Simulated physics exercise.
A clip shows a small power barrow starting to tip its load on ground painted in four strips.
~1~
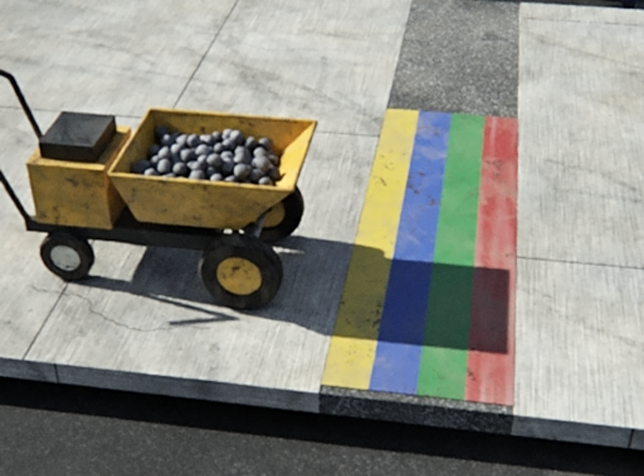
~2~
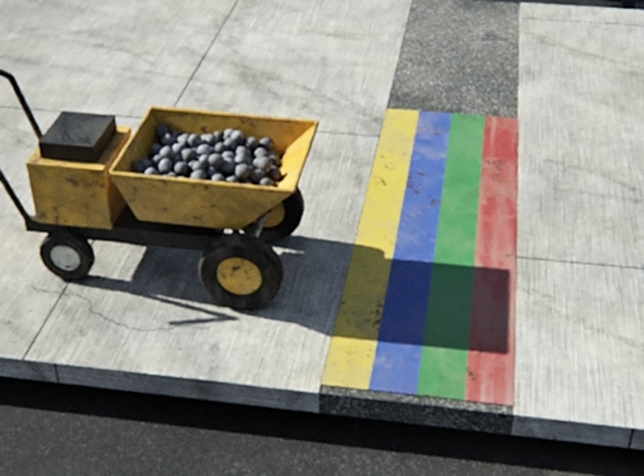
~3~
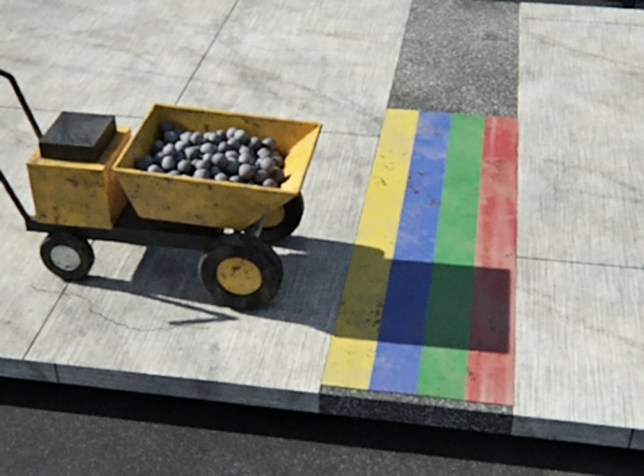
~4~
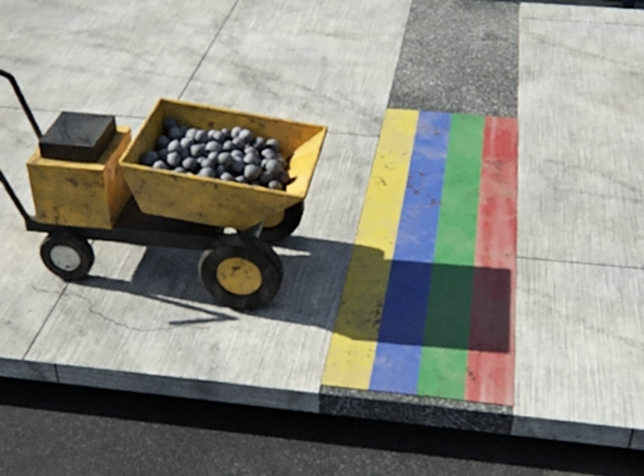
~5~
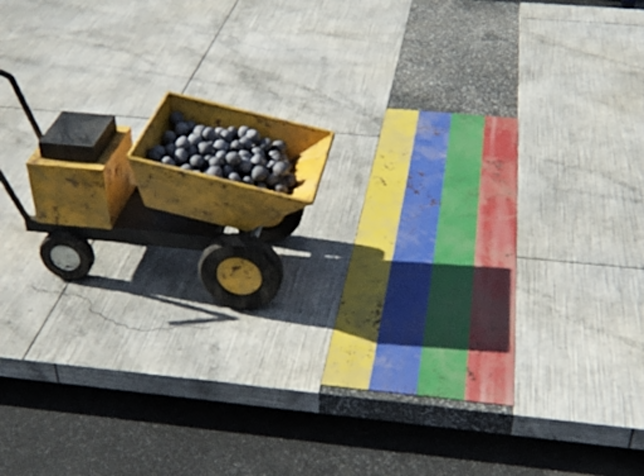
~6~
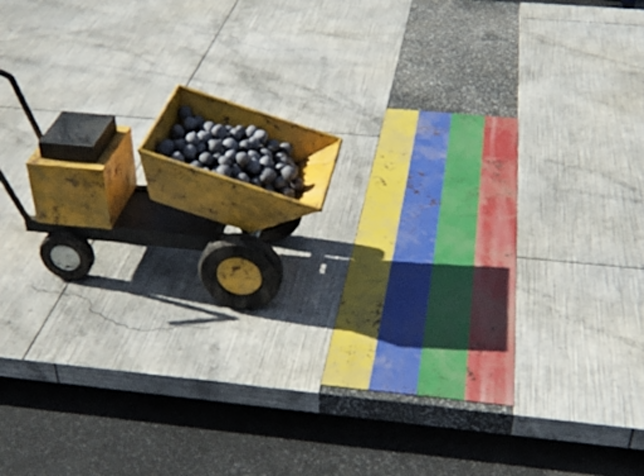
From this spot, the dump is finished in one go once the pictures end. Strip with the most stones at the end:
Blue strip.
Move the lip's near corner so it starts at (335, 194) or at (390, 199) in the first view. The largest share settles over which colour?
The first case gives the green one, the second gives that red strip.
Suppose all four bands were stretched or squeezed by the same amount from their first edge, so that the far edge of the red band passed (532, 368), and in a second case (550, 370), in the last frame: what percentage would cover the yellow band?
First case 20 per cent, second case 20 per cent.
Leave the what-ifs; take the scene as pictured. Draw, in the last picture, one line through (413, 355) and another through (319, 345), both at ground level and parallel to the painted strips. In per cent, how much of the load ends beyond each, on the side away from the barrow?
I'd say some 30 in a hundred, and after that 70 in a hundred.
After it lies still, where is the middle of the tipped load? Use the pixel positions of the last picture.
Once it all stops, the middle lies near (413, 277).
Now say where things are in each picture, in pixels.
Lip of the skip (292, 191), level; top of the load (204, 152), round cobbles; yellow strip (353, 344); blue strip (399, 349); green strip (445, 354); red strip (491, 359), in the first frame.
Lip of the skip (293, 192), level; top of the load (205, 152), in the second frame.
Lip of the skip (297, 194), tipped barely; top of the load (209, 168), in the third frame.
Lip of the skip (303, 198), tipped a little; top of the load (198, 151), in the fourth frame.
Lip of the skip (311, 203), tipped a little; top of the load (205, 149), in the fifth frame.
Lip of the skip (320, 210), tipped clearly; top of the load (200, 150); yellow strip (353, 344); blue strip (399, 349); green strip (445, 354); red strip (491, 359), in the sixth frame.
Just after the last frame, skip tipped steeply; every one in the skip.
A moment on, skip tipped right over; the larger part in the skip; about a tenth over the yellow strip; about a tenth over the blue strip.
Further on, skip tipped right over; roughly a third in the skip; about a tenth over the yellow strip; roughly a third over the blue strip; about a tenth over the green strip; about a tenth over the red strip; just a few off the paint.
When it is over, skip tipped right over; roughly a third in the skip; about a tenth over the yellow strip; roughly a third over the blue strip; about a tenth over the green strip; about a tenth over the red strip; just a few off the paint.
